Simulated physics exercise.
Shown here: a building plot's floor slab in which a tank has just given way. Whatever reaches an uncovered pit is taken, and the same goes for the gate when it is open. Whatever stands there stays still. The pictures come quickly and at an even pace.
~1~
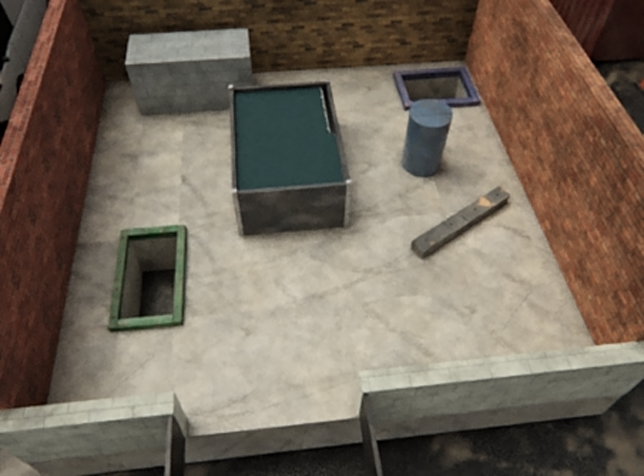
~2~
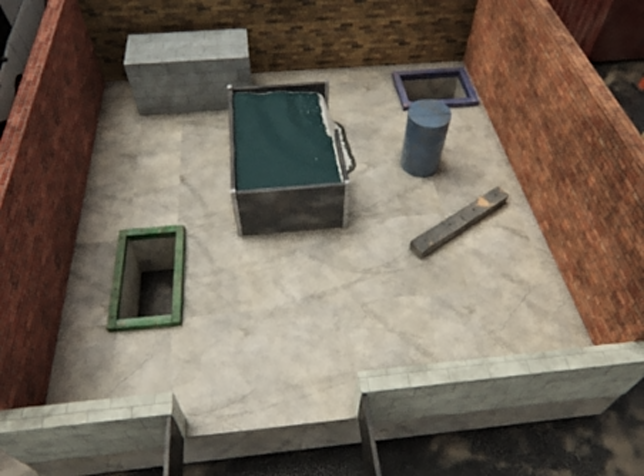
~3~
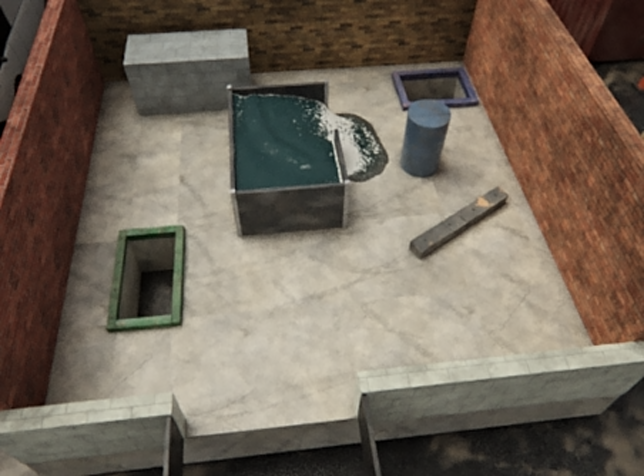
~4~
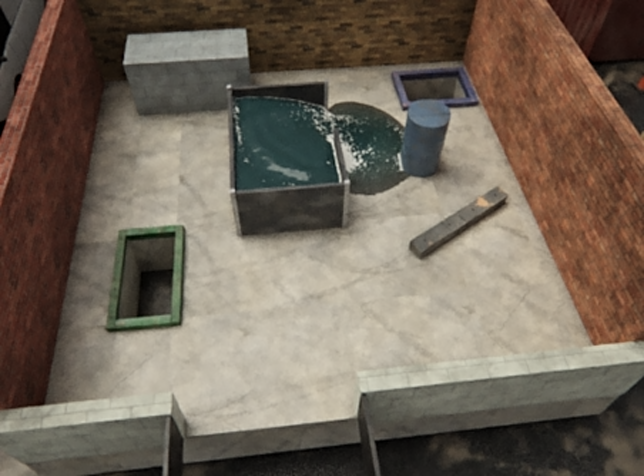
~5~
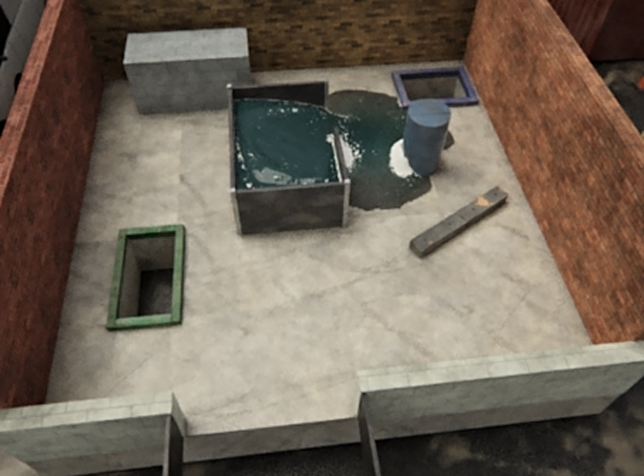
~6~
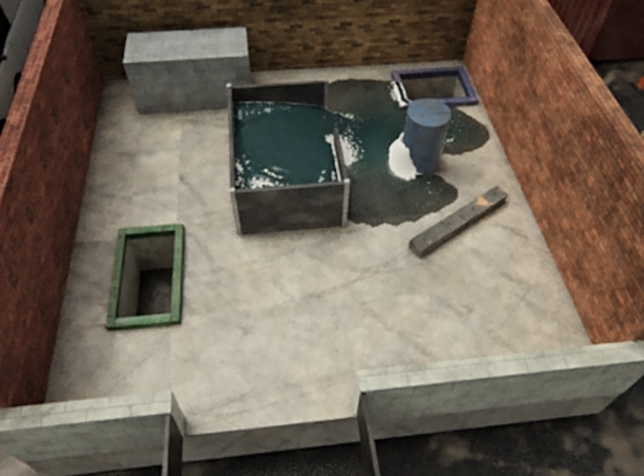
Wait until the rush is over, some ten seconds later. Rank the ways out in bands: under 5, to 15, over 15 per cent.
In the end the gate drains a share of five to fifteen per cent; the green pit drains a share short of five per cent; the blue pit drains a share exceeding fifteen per cent.
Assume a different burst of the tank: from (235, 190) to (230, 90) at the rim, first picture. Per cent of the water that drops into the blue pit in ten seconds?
Near 2 per cent for blue.
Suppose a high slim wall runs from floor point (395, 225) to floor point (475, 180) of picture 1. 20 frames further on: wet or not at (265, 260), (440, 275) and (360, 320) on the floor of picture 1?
First spared, second spared, third submerged.
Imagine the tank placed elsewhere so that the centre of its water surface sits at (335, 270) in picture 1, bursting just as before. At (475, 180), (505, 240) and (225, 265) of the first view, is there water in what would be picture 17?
Outcome, in sequence: Wetted, wetted, unwetted.
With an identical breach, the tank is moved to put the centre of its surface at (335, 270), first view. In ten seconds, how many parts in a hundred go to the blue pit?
Within ten seconds the blue pit takes 12 percent of the total.
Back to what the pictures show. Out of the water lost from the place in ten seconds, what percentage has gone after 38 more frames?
About 85 per cent.
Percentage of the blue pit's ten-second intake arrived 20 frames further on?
It comes to around 75 percent of the ten-second total.
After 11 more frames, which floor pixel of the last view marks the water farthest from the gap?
My guess would be about (549, 276).
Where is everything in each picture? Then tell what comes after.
In the first picture, the open tank at (286, 136) is whole and still.
In the second picture, the front is at a hidden place, out from the gap at (329, 136).
In the third picture, water pours out at (328, 137) and has run to (380, 166).
In the fourth picture, water pours out at (328, 138) and has run to a hidden place.
In the fifth picture, the front is at a hidden place, out from the gap at (328, 137).
In the sixth picture, the front is at (480, 128), out from the gap at (328, 137).
A moment on, water covers 20 % of the floor; the gate 0 %, the green pit 0 %, the blue pit 3 %.
Next, water covers 30 % of the floor; the gate 0 %, the green pit 0 %, the blue pit 11 %.
Then, water covers 50 % of the floor; the gate 0 %, the green pit 0 %, the blue pit 20 %.
Later, water covers 65 % of the floor; the gate 2 %, the green pit 0 %, the blue pit 27 %.
In the end, water covers 85 % of the floor; the gate 7 %, the green pit 0 %, the blue pit 28 %.
